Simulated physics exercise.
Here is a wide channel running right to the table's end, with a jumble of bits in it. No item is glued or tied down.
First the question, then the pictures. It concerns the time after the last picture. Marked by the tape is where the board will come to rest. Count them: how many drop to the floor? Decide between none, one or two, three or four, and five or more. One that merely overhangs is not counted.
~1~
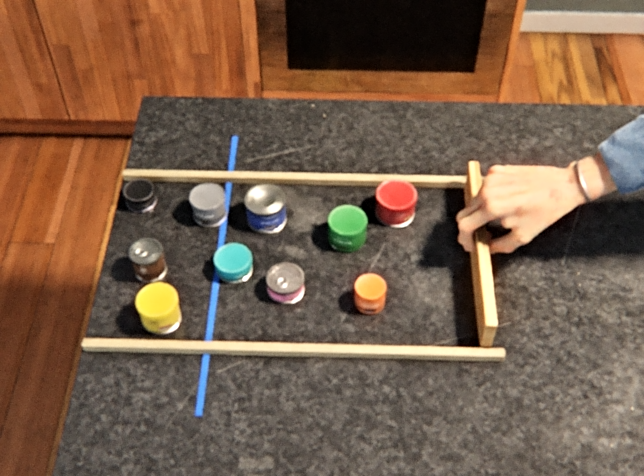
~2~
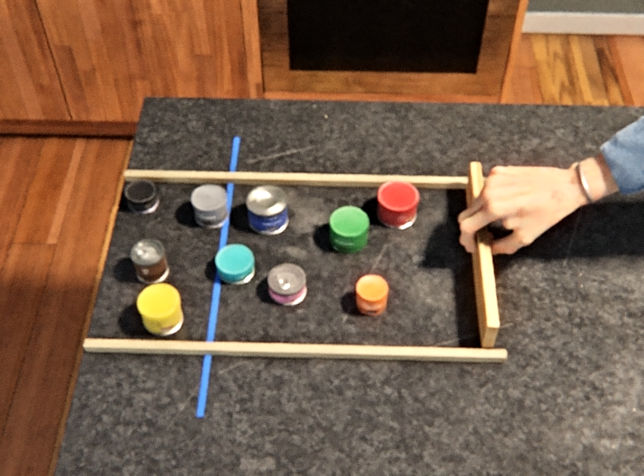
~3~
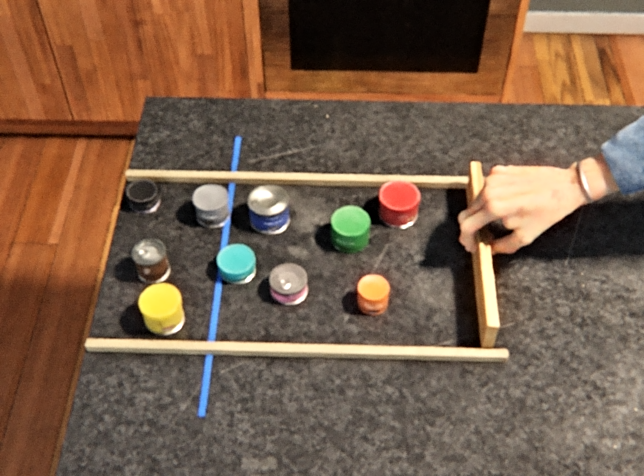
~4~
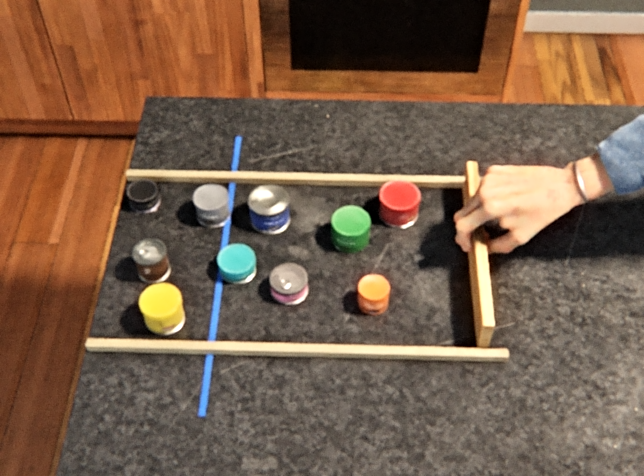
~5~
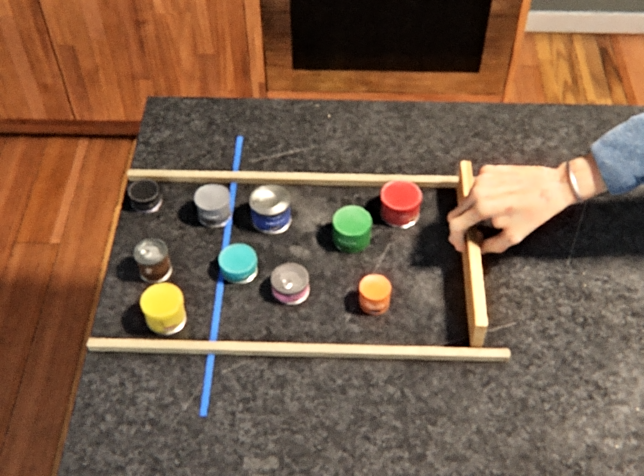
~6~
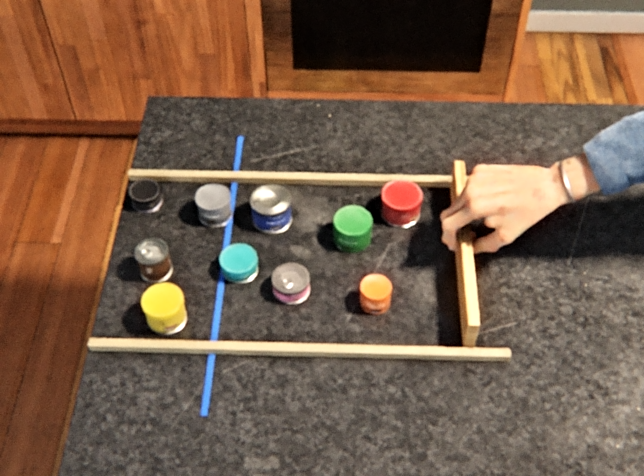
Decision: None.
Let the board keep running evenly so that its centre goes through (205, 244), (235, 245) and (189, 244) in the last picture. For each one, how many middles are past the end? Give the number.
Going through the three positions, you'd get 1, 0 and 2.
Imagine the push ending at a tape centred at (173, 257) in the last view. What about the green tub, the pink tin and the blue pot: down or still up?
The green tub is still there; as for the pink tin, it is still there; and the blue pot is still there.
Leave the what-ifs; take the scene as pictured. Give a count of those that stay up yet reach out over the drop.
1, I think.
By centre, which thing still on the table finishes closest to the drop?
Black tin.
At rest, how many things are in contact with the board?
At rest, 4 are in contact.
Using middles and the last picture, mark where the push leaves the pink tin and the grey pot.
Pink tin at (203, 277), grey pot at (141, 207).
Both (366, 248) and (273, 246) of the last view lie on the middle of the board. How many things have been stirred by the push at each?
Counts: 3 and 7.
Soon after, none off yet; black tin at rest near (146, 196); brown tin at rest near (154, 261); yellow pot at rest near (165, 309).
In the end, the number that fall off is zero.
